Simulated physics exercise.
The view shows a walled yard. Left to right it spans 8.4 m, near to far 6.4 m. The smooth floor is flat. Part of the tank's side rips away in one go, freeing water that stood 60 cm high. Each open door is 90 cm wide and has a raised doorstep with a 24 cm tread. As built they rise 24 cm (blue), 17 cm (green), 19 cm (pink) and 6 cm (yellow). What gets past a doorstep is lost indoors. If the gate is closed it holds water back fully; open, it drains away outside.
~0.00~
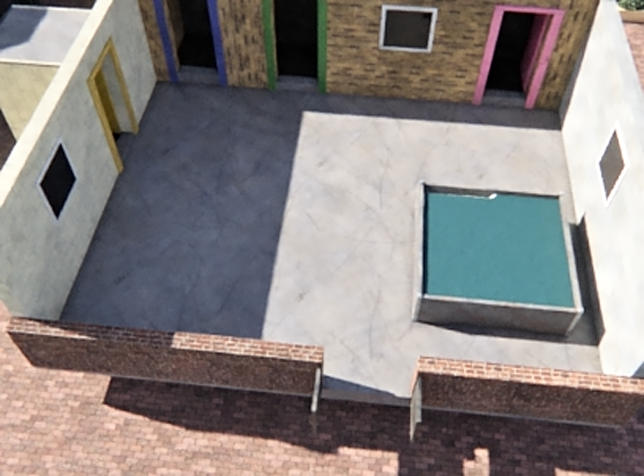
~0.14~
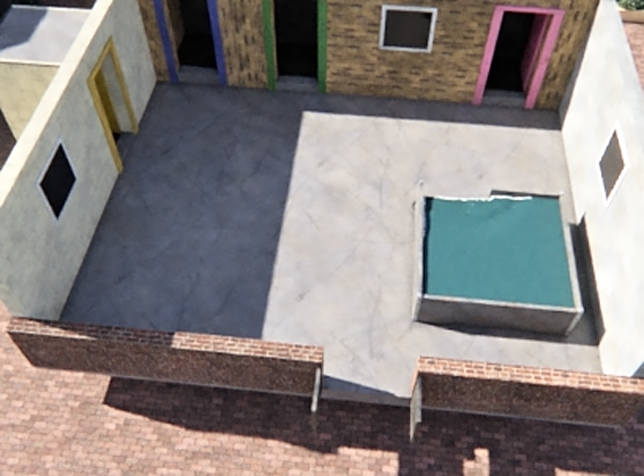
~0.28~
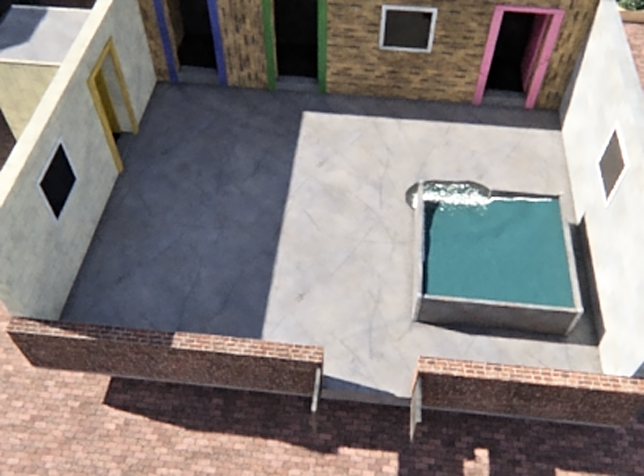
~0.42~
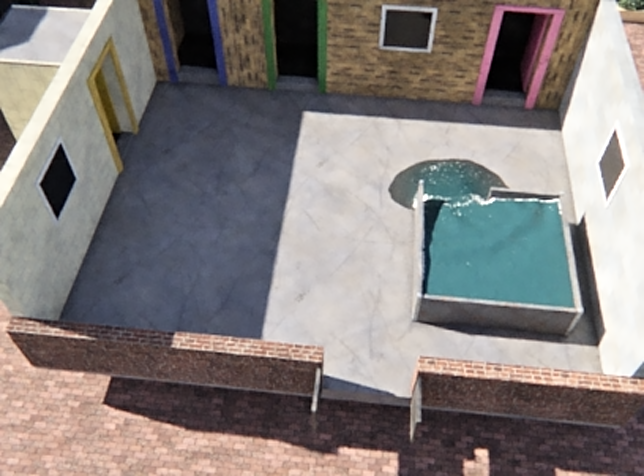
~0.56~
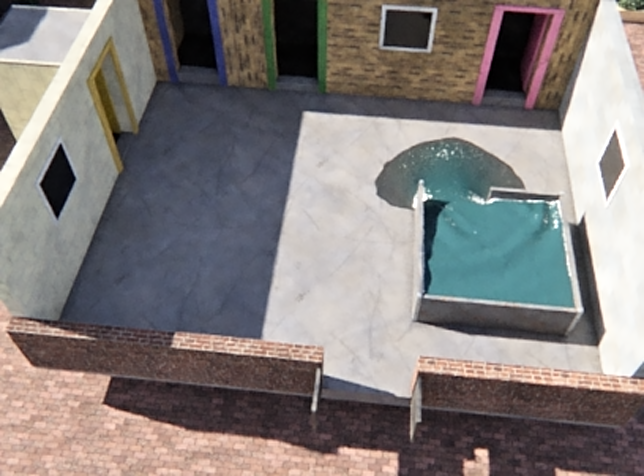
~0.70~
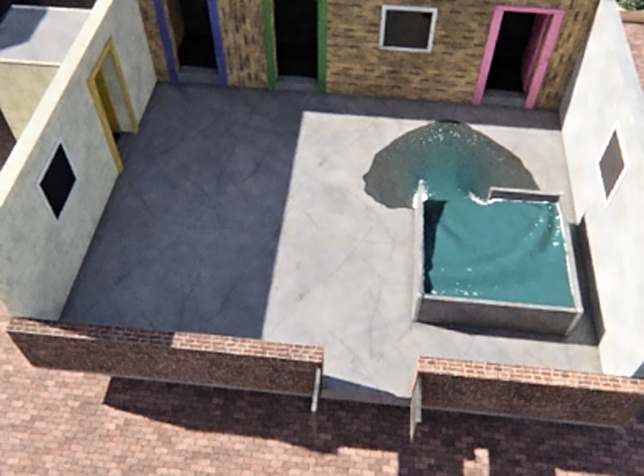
Water bursts from the far side of a tank and spreads across the yard floor.
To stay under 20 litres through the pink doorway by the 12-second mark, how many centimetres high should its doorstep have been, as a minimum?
Some 18 cm above the ground.
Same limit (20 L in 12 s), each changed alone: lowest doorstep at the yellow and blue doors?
About 8.0 cm at yellow and 9.0 cm at blue.
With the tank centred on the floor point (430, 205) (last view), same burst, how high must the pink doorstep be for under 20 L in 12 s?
About 7.0 cm.
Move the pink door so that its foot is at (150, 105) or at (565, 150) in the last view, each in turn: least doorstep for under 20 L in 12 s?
About 13.5 and 11.5 cm.
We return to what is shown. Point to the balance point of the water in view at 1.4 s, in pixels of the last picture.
Near (474, 233).
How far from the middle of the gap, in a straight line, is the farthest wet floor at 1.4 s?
About 3.4 m.
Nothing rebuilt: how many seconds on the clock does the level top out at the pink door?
Near 2.6 s.
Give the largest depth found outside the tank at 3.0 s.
Up to some 31 cm.
After 1.4 s water covers 20 % of the floor, deepest (32 cm) near (439, 202); 17 cm at the pink door, 0 litres in over its 19 cm doorstep.
After 3.0 s water covers 30 % of the floor, deepest (31 cm) near (554, 112); 21 cm at the pink door, 7 litres in over its 19 cm doorstep.
After 12.0 s water covers 90 % of the floor, deepest (10 cm) near (49, 346); 6 cm at the pink door, 11 litres in over its 19 cm doorstep.
At the pink door as built, the water arrived by 1.2 s and peaked near 23 cm at 2.6 s.
With a doorstep of 16 cm, 33 litres would have come in within the 12 s; with 22 cm, 2 litres. So under 20 litres takes about 18 cm.
